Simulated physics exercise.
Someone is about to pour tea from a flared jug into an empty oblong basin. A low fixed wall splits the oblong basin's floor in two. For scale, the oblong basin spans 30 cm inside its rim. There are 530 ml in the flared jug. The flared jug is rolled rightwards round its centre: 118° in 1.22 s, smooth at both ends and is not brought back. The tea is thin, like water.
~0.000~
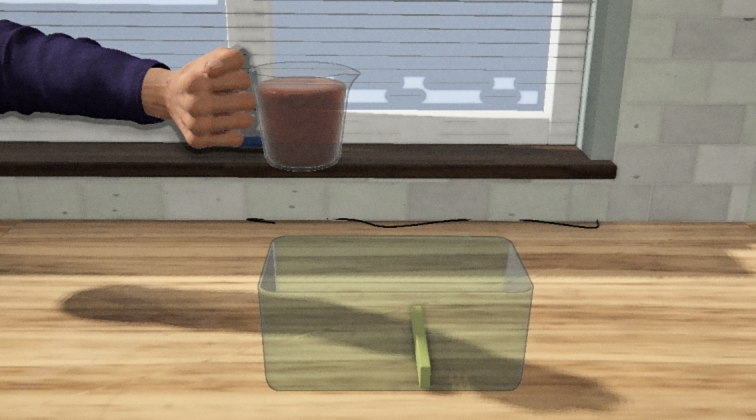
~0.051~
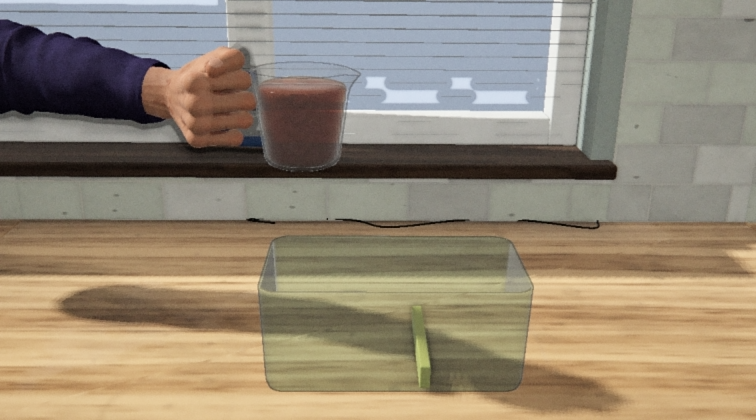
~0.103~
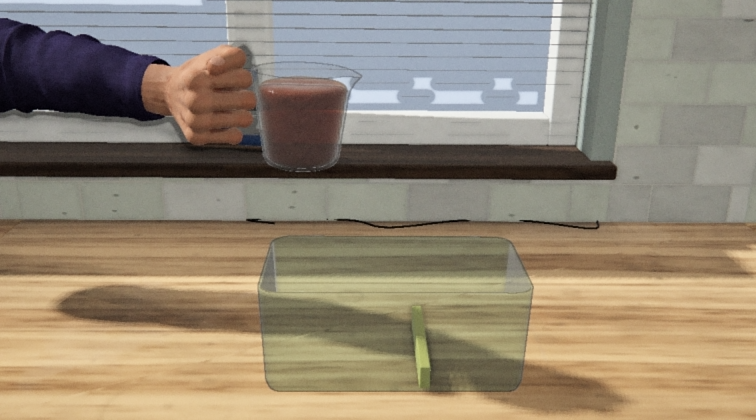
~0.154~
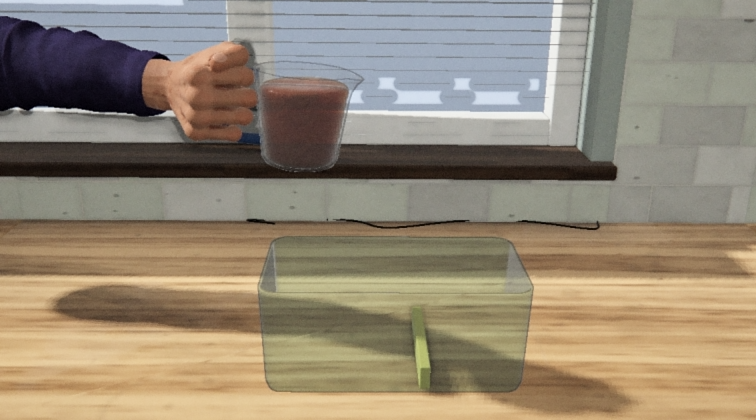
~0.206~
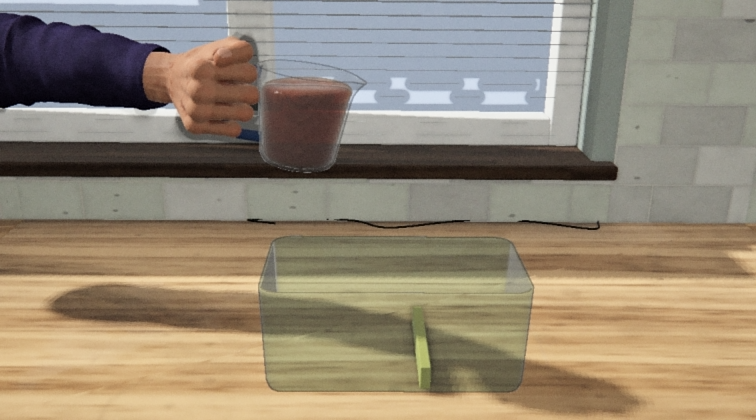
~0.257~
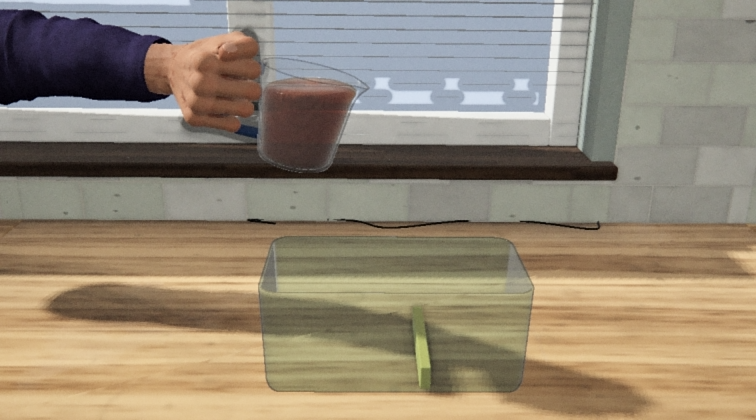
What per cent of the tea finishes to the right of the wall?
The far part has some 57 per cent.
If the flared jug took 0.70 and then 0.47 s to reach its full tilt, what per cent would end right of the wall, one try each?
First 35, then 30 per cent.
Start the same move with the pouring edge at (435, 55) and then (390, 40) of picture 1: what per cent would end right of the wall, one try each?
In turn about 55 and 70 per cent.
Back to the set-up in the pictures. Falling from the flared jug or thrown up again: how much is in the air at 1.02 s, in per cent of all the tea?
Some 16 per cent.
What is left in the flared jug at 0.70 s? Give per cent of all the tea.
About 66 per cent.
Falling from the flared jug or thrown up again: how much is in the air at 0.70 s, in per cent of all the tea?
Near 26 in a hundred.
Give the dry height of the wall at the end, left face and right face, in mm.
Left about 20 mm, right about 10 mm.
After 0.70 s the tilt is 72° and 66 per cent is still to pour, 2 is left of the wall and 7 right of it.
After 1.02 s the tilt is 110° and 7 per cent is still to pour, 22 is left of the wall and 55 right of it.
After 1.35 s the tilt is 118° and 0 per cent is still to pour, 41 is left of the wall and 57 right of it.
After 1.72 s the tilt is 118° and 0 per cent is still to pour, 42 is left of the wall and 57 right of it.
In the end 42 per cent lies left of the wall, 57 right of it and 1 outside.
